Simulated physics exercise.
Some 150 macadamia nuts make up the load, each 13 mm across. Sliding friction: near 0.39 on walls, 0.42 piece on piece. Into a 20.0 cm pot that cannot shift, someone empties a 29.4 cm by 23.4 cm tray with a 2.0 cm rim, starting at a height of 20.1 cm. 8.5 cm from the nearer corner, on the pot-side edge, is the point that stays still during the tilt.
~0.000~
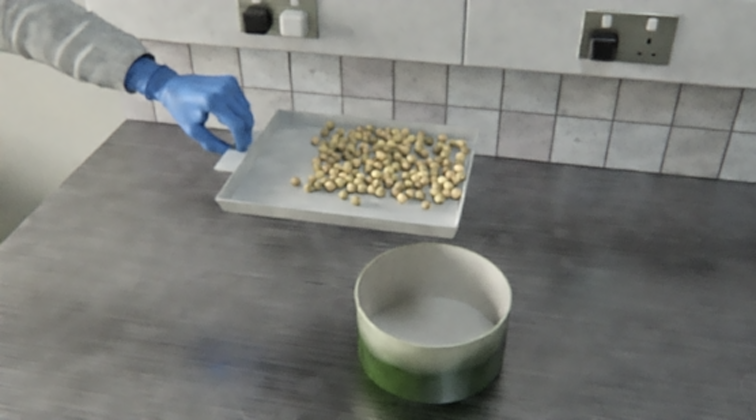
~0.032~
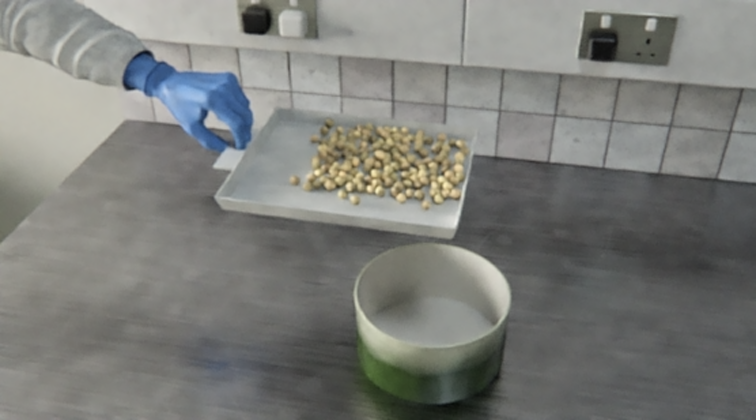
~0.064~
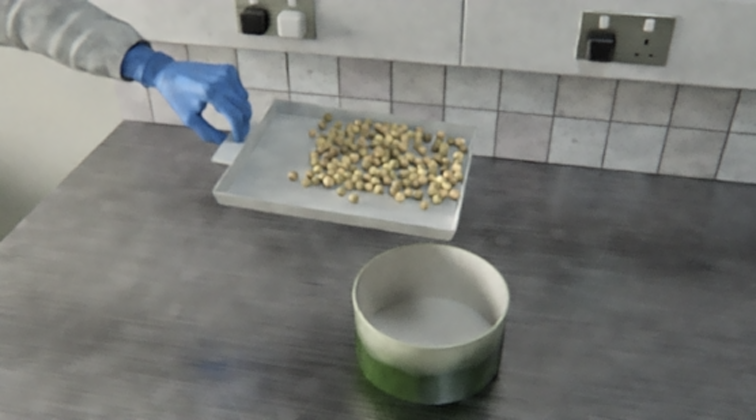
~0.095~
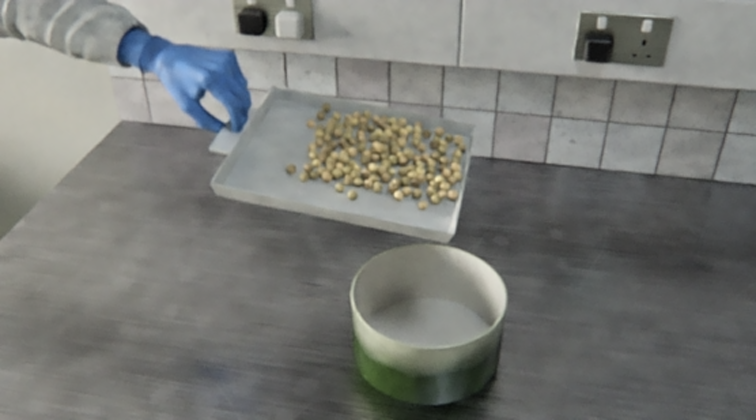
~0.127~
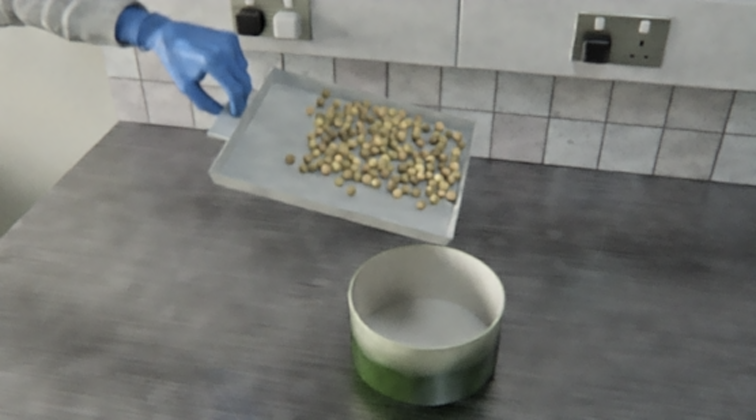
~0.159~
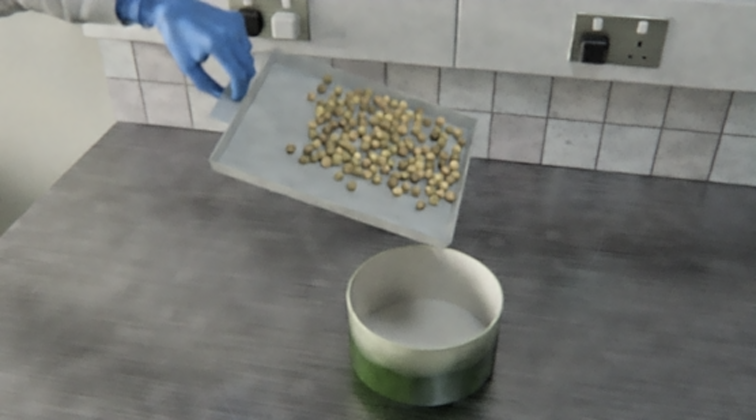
A grey tray of small, light-brown nuts, gripped at its left end by a blue-gloved hand, starts out level above a dark worktop, then tilts steadily as its left side rises, its right front corner lowest near a green-and-white pot.
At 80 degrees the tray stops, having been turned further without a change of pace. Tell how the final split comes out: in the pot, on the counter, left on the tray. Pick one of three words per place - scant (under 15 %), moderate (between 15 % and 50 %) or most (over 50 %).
My call is pot: Most, counter: Moderate, tray: Scant.
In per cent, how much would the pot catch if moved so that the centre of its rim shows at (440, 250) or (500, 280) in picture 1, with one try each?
First try around 20 %, second around 85 %.
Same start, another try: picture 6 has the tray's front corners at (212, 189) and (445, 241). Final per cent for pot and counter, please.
Pot: 90, counter: 5.
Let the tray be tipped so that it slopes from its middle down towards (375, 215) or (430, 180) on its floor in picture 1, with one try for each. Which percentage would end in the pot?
Near 90 and 10 percent, in that order.
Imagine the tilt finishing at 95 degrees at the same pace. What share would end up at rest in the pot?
That would give about 75 per cent.
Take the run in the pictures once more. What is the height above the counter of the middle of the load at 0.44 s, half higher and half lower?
About 26 cm.
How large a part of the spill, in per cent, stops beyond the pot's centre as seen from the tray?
About 100 per cent.
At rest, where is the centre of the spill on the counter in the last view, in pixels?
Middle of the spill at rest: Roughly (616, 398).
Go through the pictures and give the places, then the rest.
Tray tilt 0 degrees, front corners at (221, 197) and (453, 224); middle of the pieces at (387, 164); pot at (433, 291), in the first picture.
Tray tilt 1 degrees, front corners at (220, 195) and (453, 225); middle of the pieces at (387, 164), in the second picture.
Tray tilt 3 degrees, front corners at (218, 190) and (451, 227), lowest corner right front; middle of the pieces at (385, 161), in the third picture.
Tray tilt 7 degrees, front corners at (216, 182) and (450, 230), lowest corner right front; middle of the pieces at (384, 157), in the fourth picture.
Tray tilt 13 degrees, front corners at (215, 170) and (449, 234), lowest corner right front; middle of the pieces at (384, 150), in the fifth picture.
Tray tilt 19 degrees, front corners at (215, 158) and (447, 238), lowest corner right front; middle of the pieces at (384, 144); pot at (425, 293). Its pace works out near 195 degrees a second, in the sixth picture.
After 0.33 s, tilt 52 degrees; the tray holds 100 %, the pot 0 %.
Then, at 0.44 s, tilt 73 degrees; the tray holds 100 %, the pot 0 %.
After 0.68 s, tilt 80 degrees; the tray holds 20 %, the pot 50 %.
At rest (2.0 s), pot 70 %, counter 25 %, tray 5 %.
